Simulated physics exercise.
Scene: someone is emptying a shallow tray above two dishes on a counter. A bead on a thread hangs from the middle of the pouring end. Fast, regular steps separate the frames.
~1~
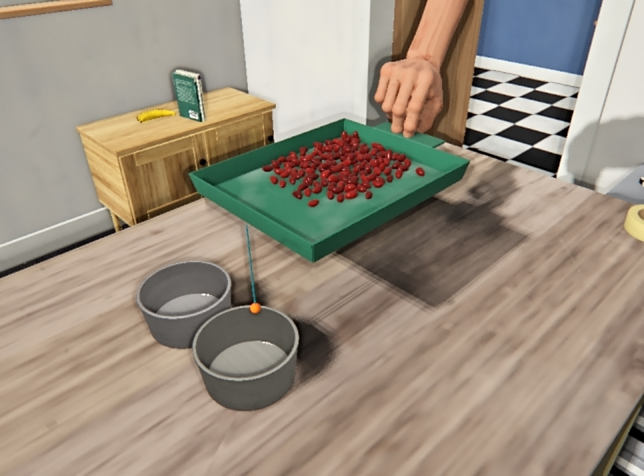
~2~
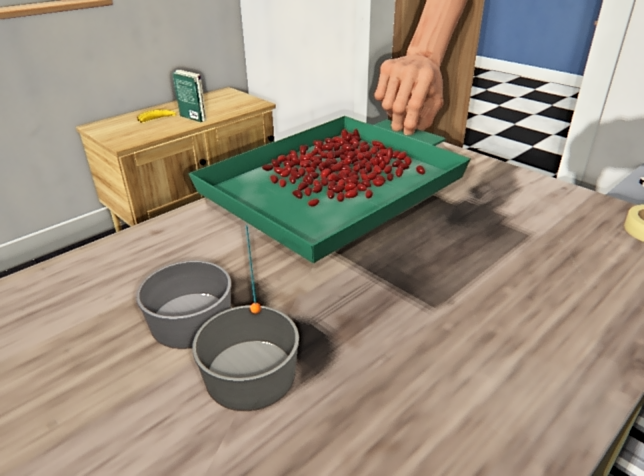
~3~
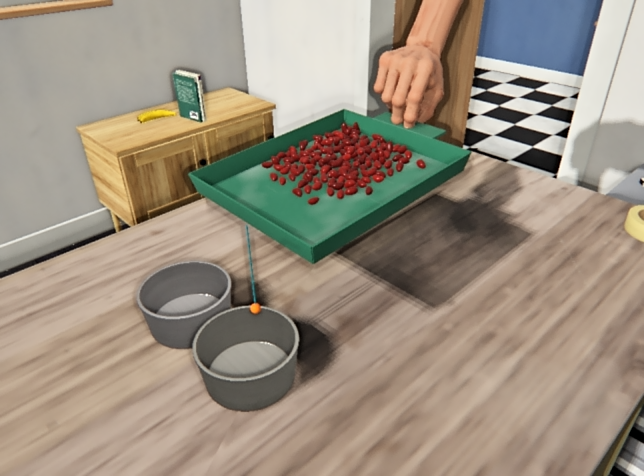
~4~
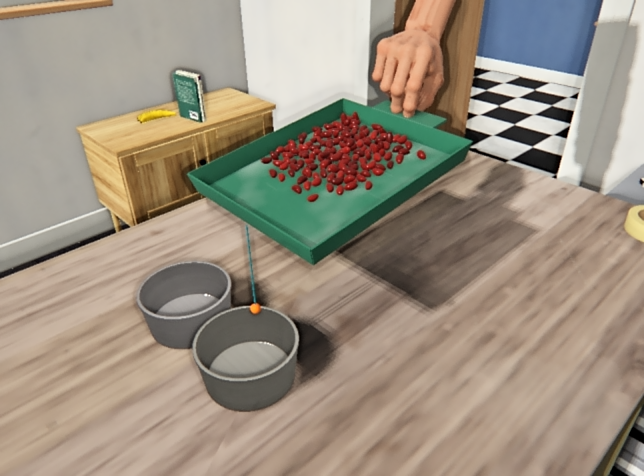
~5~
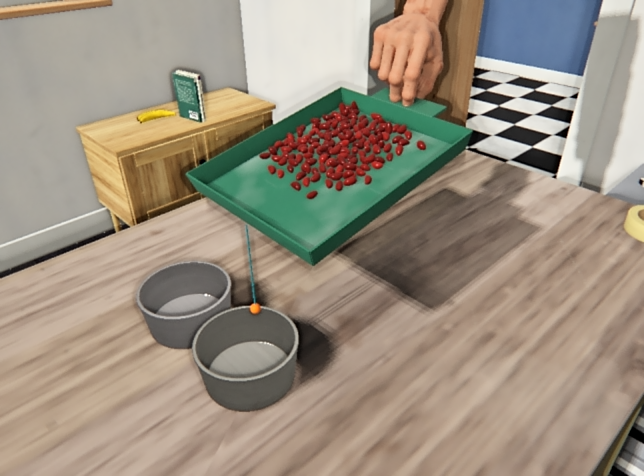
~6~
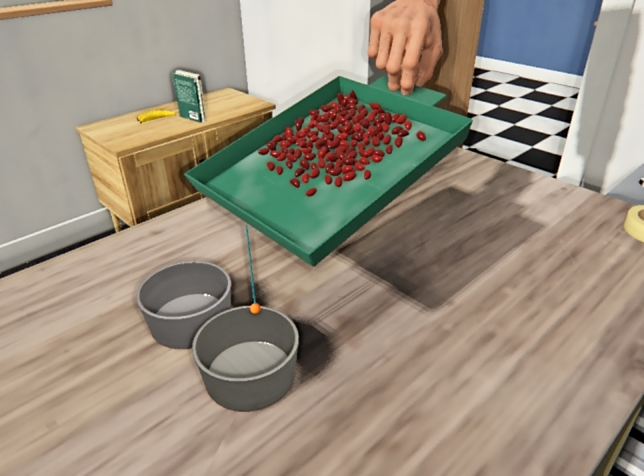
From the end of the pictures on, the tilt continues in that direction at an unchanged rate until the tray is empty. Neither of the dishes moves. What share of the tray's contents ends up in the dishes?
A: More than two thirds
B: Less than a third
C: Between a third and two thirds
Answer: C.
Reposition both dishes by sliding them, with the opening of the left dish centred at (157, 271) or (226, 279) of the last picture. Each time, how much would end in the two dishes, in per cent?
Trial 1 around 30 percent, trial 2 around 10 percent.
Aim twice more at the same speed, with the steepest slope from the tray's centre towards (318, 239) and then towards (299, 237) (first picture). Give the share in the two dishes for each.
In turn some 20 and 20 per cent.
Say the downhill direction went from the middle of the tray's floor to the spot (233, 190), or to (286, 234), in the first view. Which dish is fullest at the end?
Case 1 - the one at left; case 2 - the one at right.
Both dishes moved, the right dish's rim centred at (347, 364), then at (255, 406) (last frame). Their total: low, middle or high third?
Earlier place: Under a third. Later place: Beyond two thirds.
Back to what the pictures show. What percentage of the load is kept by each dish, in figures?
Out of every hundred, close to 0 go left and close to 50 go right.
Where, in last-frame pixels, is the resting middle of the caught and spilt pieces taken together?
Somewhere around (229, 385) in the last picture.
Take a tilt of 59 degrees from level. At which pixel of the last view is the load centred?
In the last view, the load is centred close to (264, 191).
Soon after the last picture, tray tipped steeply; nearly all on the tray; a stray few outside both.
A little later, tray tipped right over; nearly all on the tray; a stray few outside both; a stray few in the air.
Later still, tray tipped past a quarter turn; about half in the right dish; about half outside both.
At rest, tray tipped past a quarter turn; about half in the right dish; none in the left dish; about half outside both.
